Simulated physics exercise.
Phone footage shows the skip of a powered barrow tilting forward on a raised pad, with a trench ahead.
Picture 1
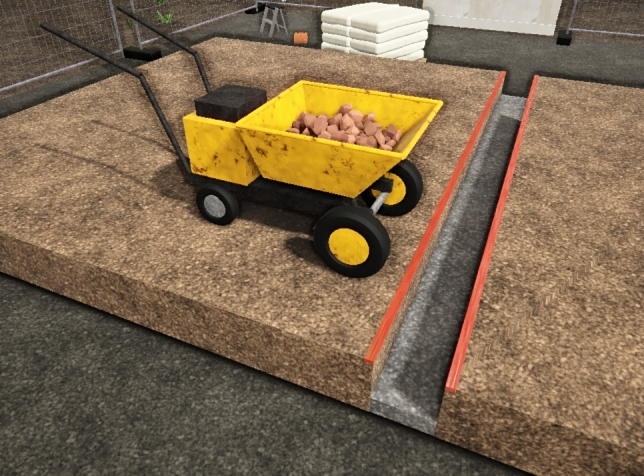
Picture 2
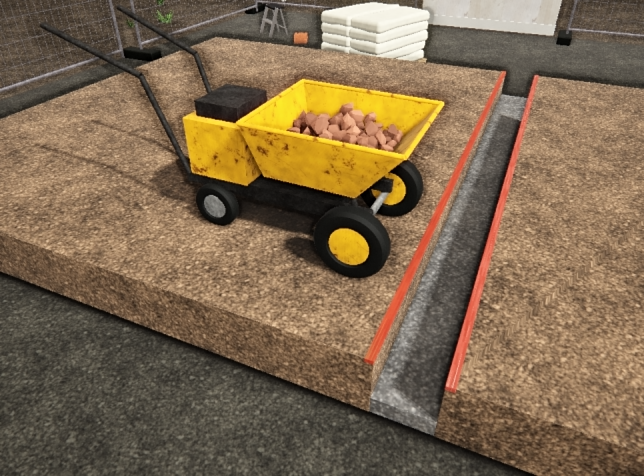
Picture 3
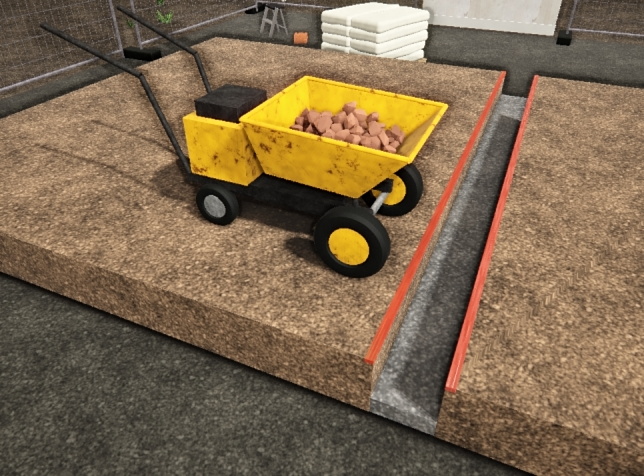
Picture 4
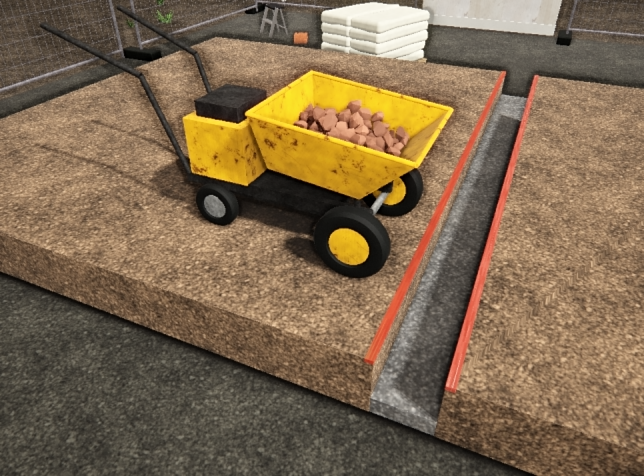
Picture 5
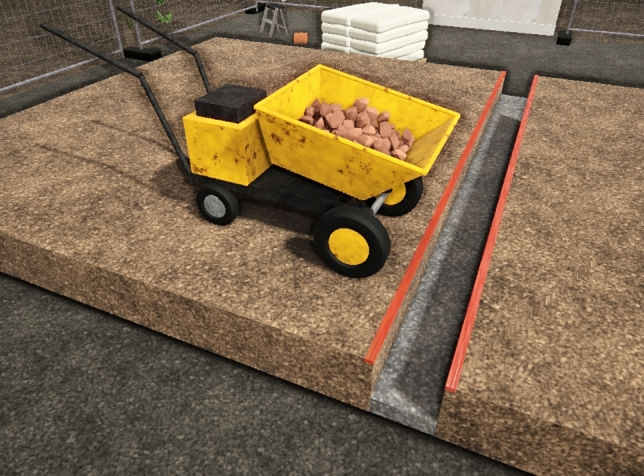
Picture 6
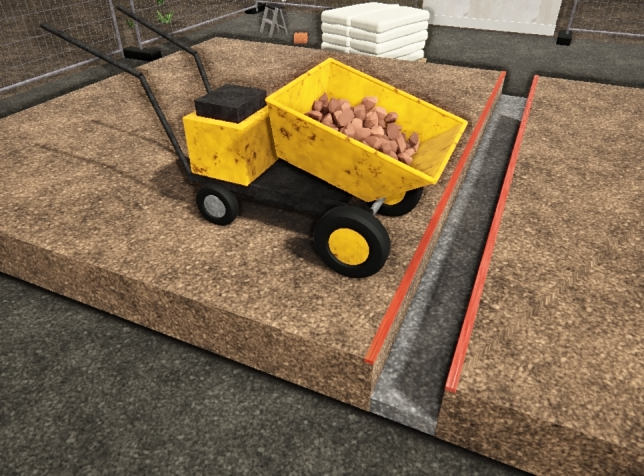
A yellow skip loaded with rubble gradually tilts forward on a stationary barrow beside a trench.
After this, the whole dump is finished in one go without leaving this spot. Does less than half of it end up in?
Mostly out.
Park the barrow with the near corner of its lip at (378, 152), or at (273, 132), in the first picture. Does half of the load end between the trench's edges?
In turn: Most of it; the smaller part.
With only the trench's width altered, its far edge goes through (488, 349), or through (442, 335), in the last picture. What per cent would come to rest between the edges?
The first try comes out at 80 percent and the second at 0 percent.
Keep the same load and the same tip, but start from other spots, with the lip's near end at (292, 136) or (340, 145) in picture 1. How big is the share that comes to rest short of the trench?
Some 30 % then some 0 %.
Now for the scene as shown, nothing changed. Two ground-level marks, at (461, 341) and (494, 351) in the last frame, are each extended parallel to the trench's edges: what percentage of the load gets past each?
About 60 and 40 %.
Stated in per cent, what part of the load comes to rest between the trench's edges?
About 10 per cent.
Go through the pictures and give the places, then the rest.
In the first picture, lip of the skip at (403, 157), level; top of the load at (339, 139), lumps of rubble; first edge of the trench at (389, 318); far edge at (464, 341), the trench under half as wide as the skip, and about as deep as wide.
In the second picture, lip of the skip at (405, 158), level; top of the load at (334, 132).
In the third picture, lip of the skip at (409, 161), tipped barely; top of the load at (337, 130).
In the fourth picture, lip of the skip at (416, 166), tipped a little; top of the load at (341, 129).
In the fifth picture, lip of the skip at (424, 173), tipped a little; top of the load at (332, 122).
In the sixth picture, lip of the skip at (434, 182), tipped clearly; top of the load at (340, 119); first edge of the trench at (389, 318); far edge at (464, 341).
Soon after the last picture, skip tipped steeply; all in the skip.
A little later, skip tipped right over; most in the skip; a stray few in or heaped over the trench; about a quarter beyond it; a stray few falling.
Later still, skip tipped right over; about a quarter in the skip; a small part in or heaped over the trench; about two thirds beyond it.
By the end, skip tipped right over; about a quarter in the skip; a small part in or heaped over the trench; about two thirds beyond it.
